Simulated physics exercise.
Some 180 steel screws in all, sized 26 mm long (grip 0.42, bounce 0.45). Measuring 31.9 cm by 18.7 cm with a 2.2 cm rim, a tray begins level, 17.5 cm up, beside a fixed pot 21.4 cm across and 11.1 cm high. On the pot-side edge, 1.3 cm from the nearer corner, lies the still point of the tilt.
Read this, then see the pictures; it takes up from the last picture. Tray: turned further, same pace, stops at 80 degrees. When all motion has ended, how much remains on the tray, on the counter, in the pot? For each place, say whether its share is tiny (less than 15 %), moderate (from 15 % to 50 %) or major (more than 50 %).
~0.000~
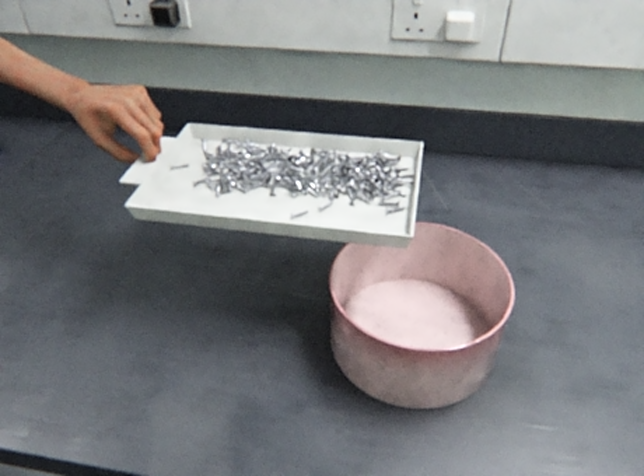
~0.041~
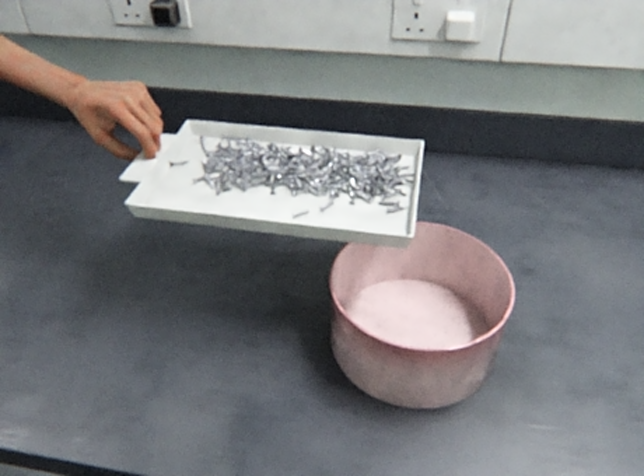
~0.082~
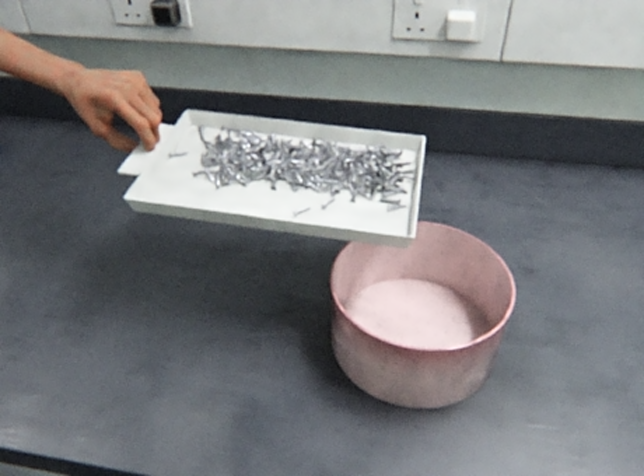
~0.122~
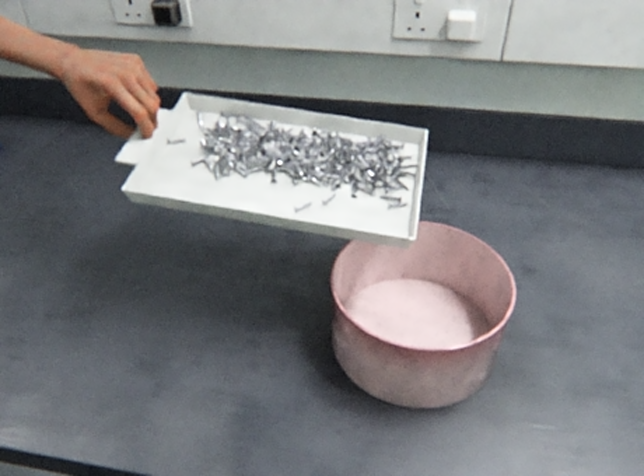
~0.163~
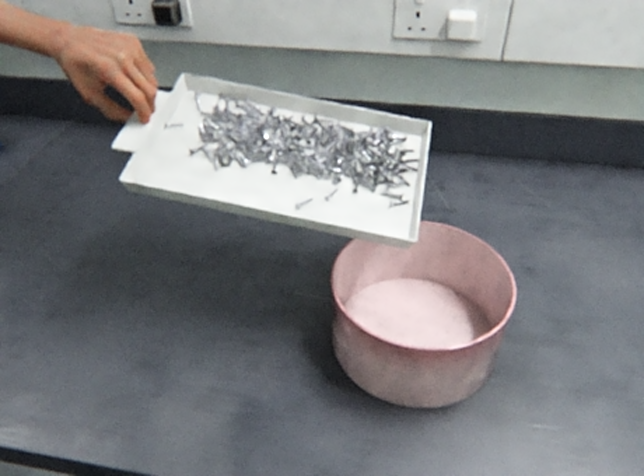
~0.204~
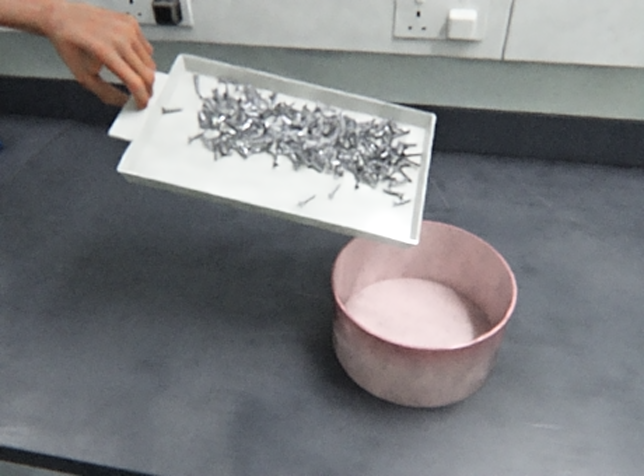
Shares - tray: Tiny, counter: Moderate, pot: Major.
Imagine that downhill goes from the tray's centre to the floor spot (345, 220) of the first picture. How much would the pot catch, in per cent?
My best guess is some 90 per cent.
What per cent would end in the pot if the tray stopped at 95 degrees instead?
I'd say close to 75 percent.
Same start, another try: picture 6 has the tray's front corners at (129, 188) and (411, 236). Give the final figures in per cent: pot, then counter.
Pot: 70, counter: 25.
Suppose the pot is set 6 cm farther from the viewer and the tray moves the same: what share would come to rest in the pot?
5 per cent.
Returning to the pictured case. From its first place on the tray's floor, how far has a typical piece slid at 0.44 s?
Displacement on the tray: Roughly 4 cm.
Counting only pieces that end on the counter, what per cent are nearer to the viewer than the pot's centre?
Some 100 per cent.
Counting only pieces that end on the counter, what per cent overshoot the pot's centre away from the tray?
Roughly 90 percent of the spill.
After 0.44 s, tilt 50 degrees; the tray holds 100 %, the pot 0 %.
After 0.60 s, tilt 71 degrees; the tray holds 95 %, the pot 0 %.
After 0.88 s, tilt 80 degrees; the tray holds 5 %, the pot 70 %.
In the end, at 1.9 s, tray 0 %, counter 25 %, pot 75 %.
